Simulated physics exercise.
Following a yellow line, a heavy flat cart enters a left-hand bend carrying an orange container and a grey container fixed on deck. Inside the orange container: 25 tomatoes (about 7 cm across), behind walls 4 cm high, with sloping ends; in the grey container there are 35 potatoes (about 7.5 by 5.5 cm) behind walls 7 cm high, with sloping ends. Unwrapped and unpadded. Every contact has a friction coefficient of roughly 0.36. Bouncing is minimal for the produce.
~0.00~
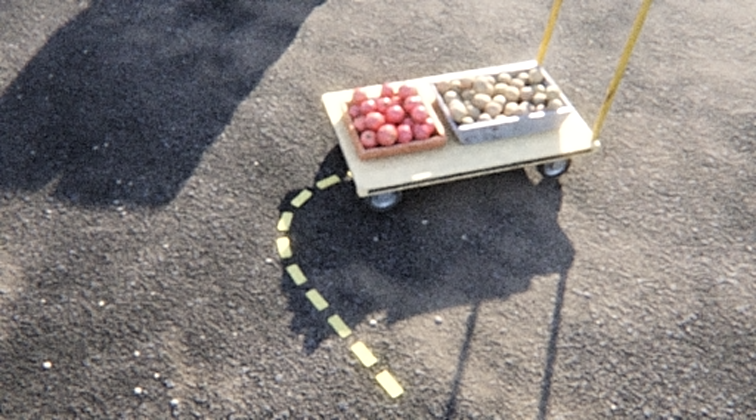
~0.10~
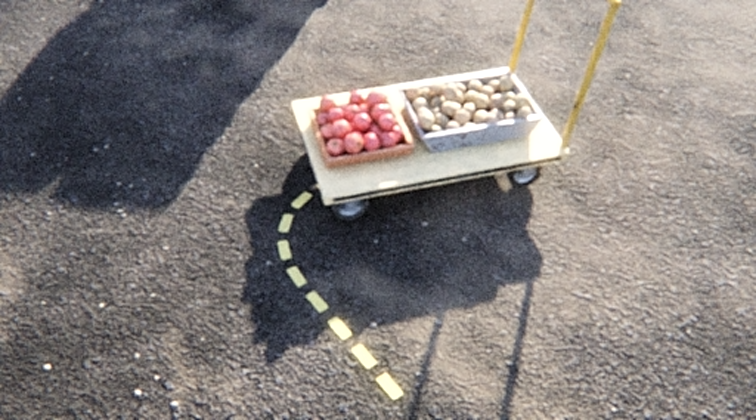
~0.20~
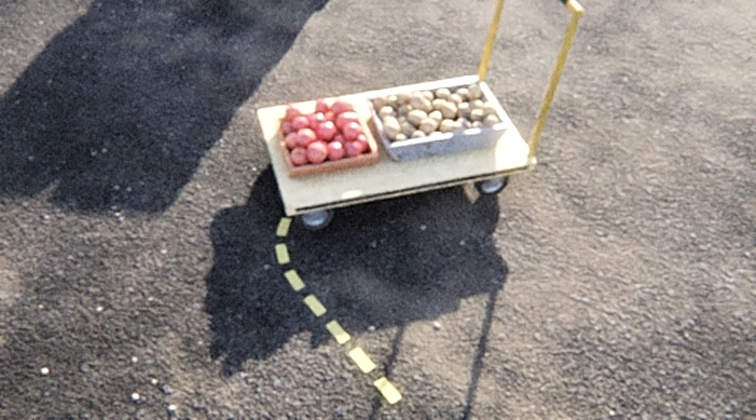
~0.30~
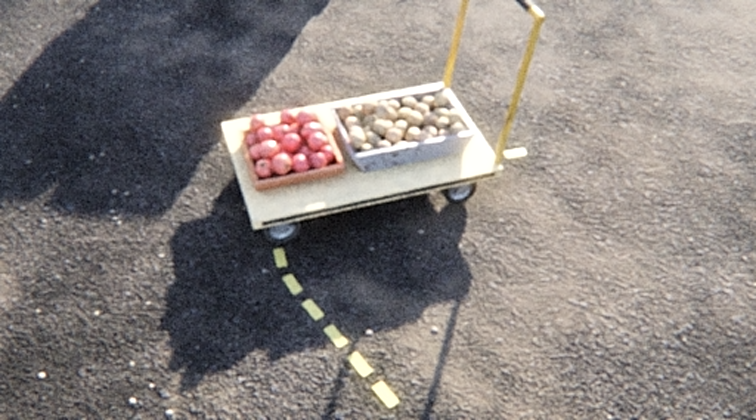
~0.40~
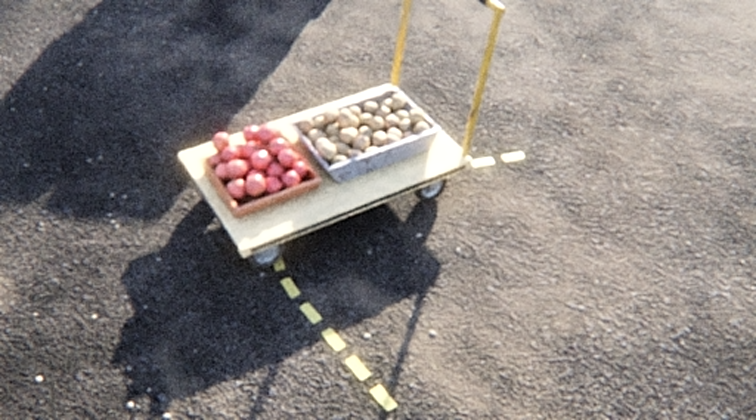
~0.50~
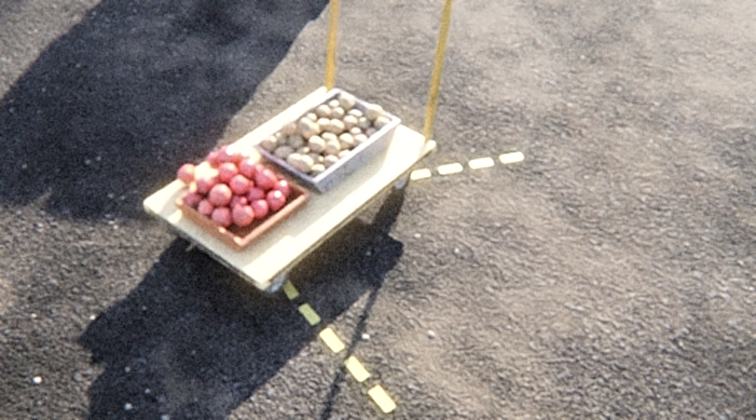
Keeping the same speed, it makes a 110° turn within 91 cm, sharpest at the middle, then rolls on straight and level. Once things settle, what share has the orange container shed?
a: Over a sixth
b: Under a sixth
The answer is a.
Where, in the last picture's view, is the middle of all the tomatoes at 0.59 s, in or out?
Somewhere around pixel (231, 221).
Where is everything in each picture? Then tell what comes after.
In the first frame (each is followed by its nearest rim corner in this view), orange container, (362, 150); grey container, (457, 129); 0° round, 0 cm rolled; none out.
The second frame shows orange container, (328, 158); grey container, (425, 136); 0° round, 13 cm rolled.
The third frame shows orange container, (291, 168); grey container, (389, 146); 0° round, 26 cm rolled.
The fourth frame shows orange container, (256, 181); grey container, (355, 156); 2° round, 39 cm rolled.
The fifth frame shows orange container, (236, 208); grey container, (330, 168); 15° round, 52 cm rolled.
The sixth frame shows orange container, (240, 242); grey container, (316, 180); 35° round, 65 cm rolled; 2 out, the lowest tomato at (187, 175).
After 0.59 s, orange container 22 in, 3 out and grey container 35 in, 0 out.
After 0.73 s, orange container 20 in, 5 out and grey container 35 in, 0 out.
After 0.94 s, orange container 19 in, 6 out and grey container 35 in, 0 out.
Outcome (at 1.39 s), orange container 18 in, 7 out and grey container 34 in, 1 out. Asked share, 7 of 25, 28 per cent.
